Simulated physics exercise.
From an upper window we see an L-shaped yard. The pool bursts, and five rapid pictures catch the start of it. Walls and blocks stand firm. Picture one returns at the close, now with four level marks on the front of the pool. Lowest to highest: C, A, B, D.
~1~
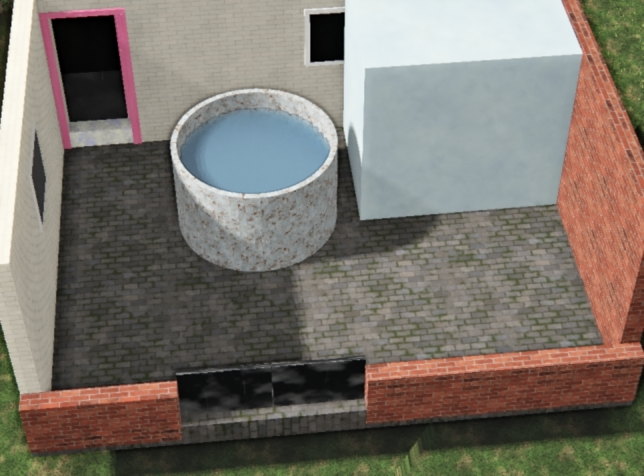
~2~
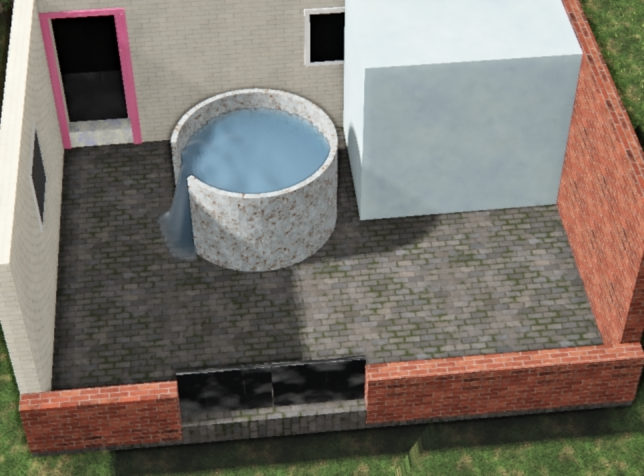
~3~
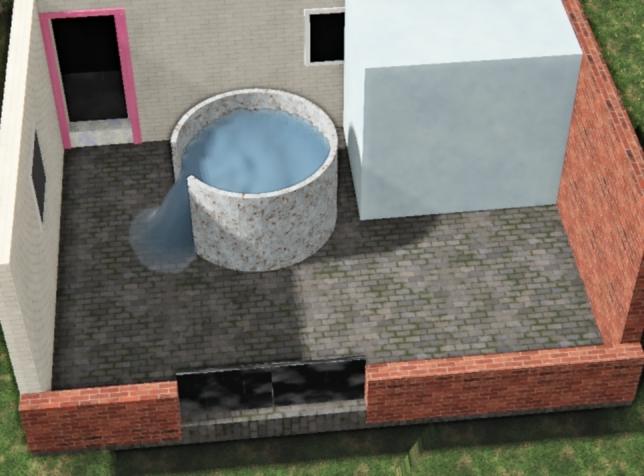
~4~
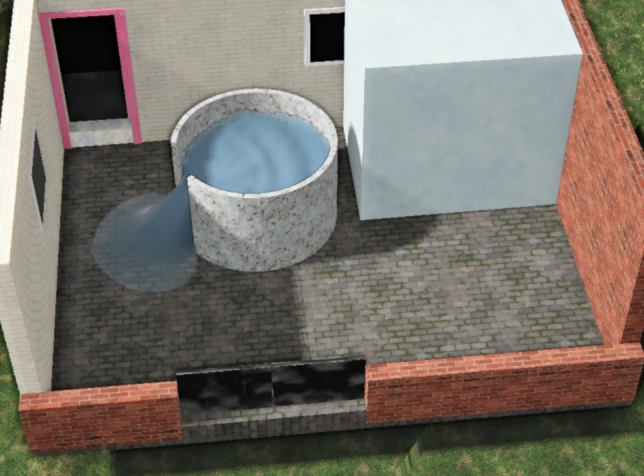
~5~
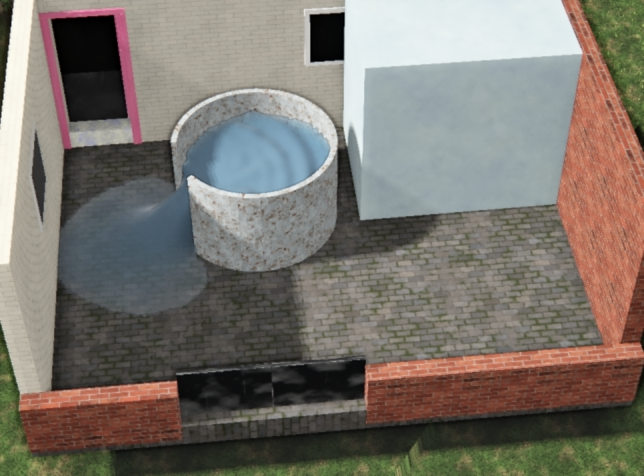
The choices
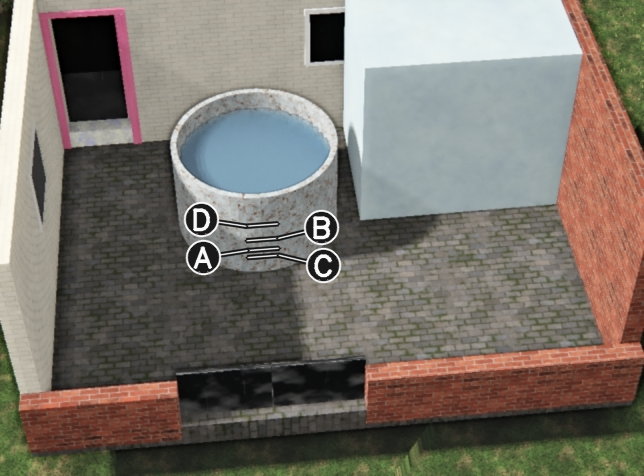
In an L-shaped yard seen from above, a round, speckled pool of still water stands near a pink doorway. Water begins pouring through a gap in the pool's left side, rippling the surface inside, and spreads across the dark paving in a widening, rounded sheet toward the left wall.
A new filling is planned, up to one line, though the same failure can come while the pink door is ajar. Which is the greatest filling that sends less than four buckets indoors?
D will do.
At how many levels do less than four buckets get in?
All of them.
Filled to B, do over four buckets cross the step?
No, that is safe.
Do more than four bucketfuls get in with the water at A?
No.
On the marked copy, A at (263, 249); B at (262, 239); C at (263, 256); D at (261, 225); from the bottom up C, A, B, D.
With A, nothing gets over.
With B, nothing gets over.
With C, nothing gets over.
With D, a splash gets over, under a bucket.
